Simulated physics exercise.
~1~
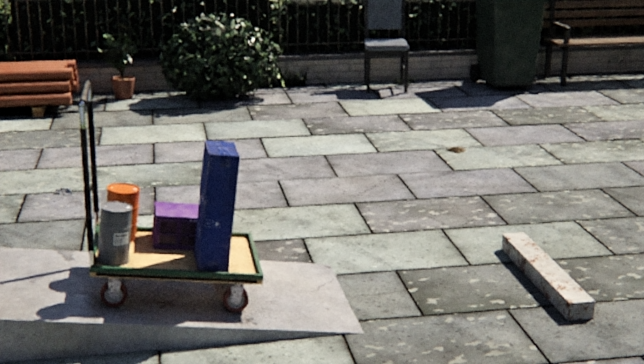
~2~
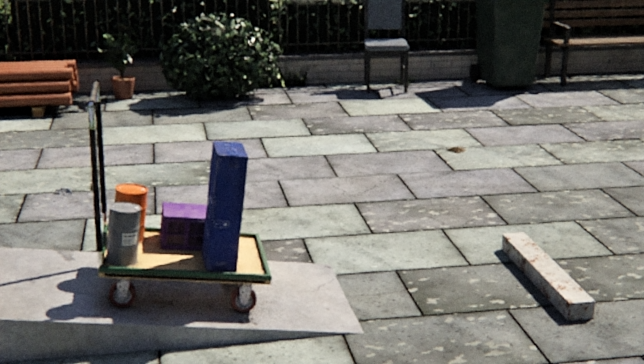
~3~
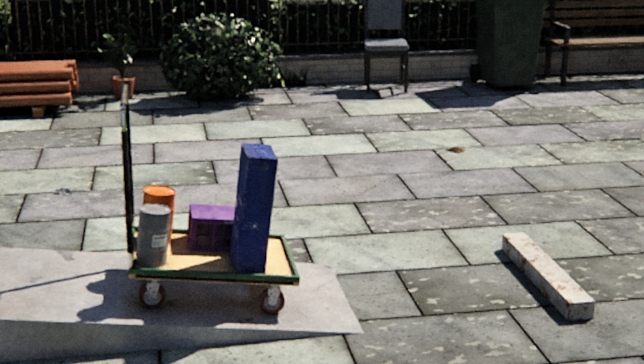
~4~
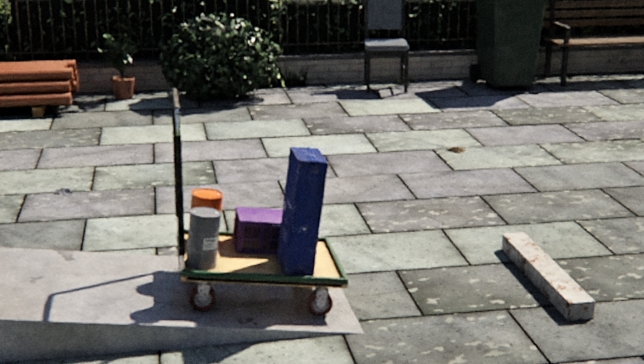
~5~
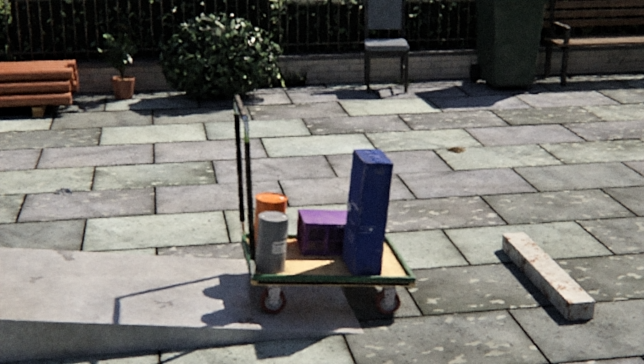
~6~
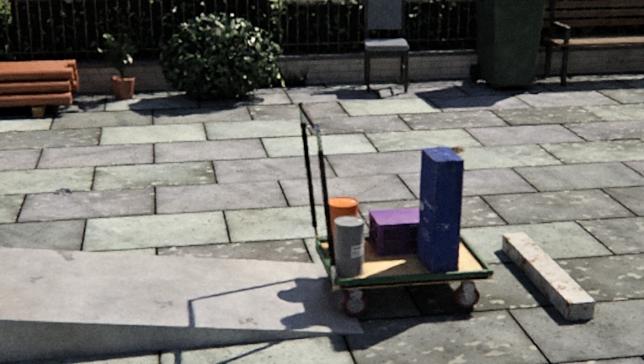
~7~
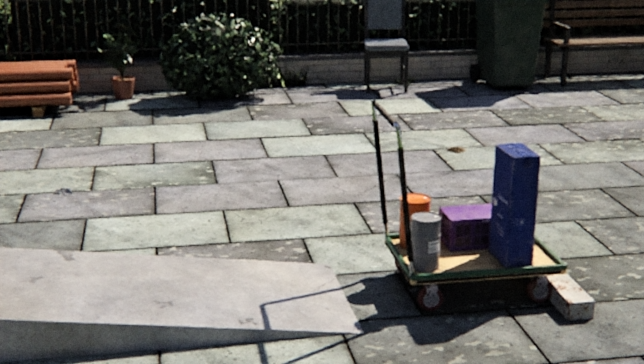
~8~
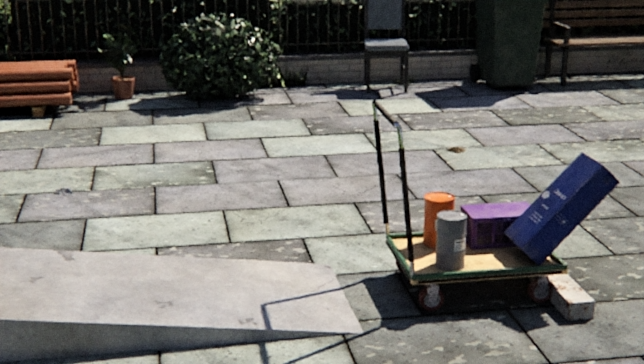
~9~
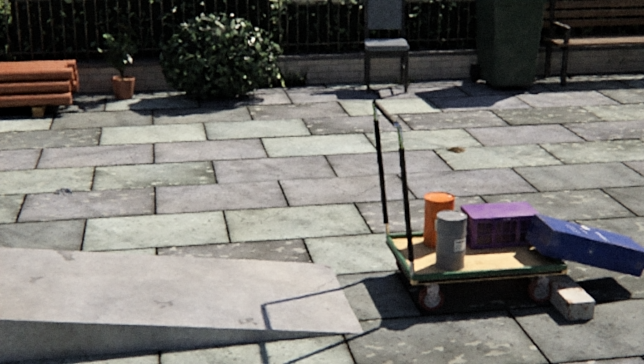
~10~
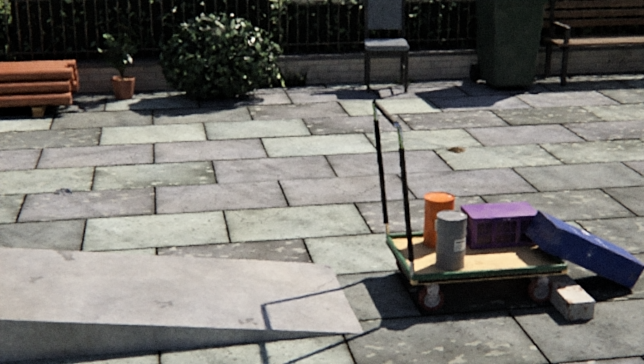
A flat trolley with a tall handle at its left end rolls rightward down a low pale ramp in a sunlit paved yard, seen from a fixed, slightly raised view. It carries a grey canister and an orange one on the left, a purple crate in the middle and a tall blue box on the right. It leaves the ramp, crosses the paving and stops against a pale stone block. The load slides forward, and the blue box tips over the front edge. It ends on its side, leaning off the trolley, while the other three items stay aboard, the canisters upright.
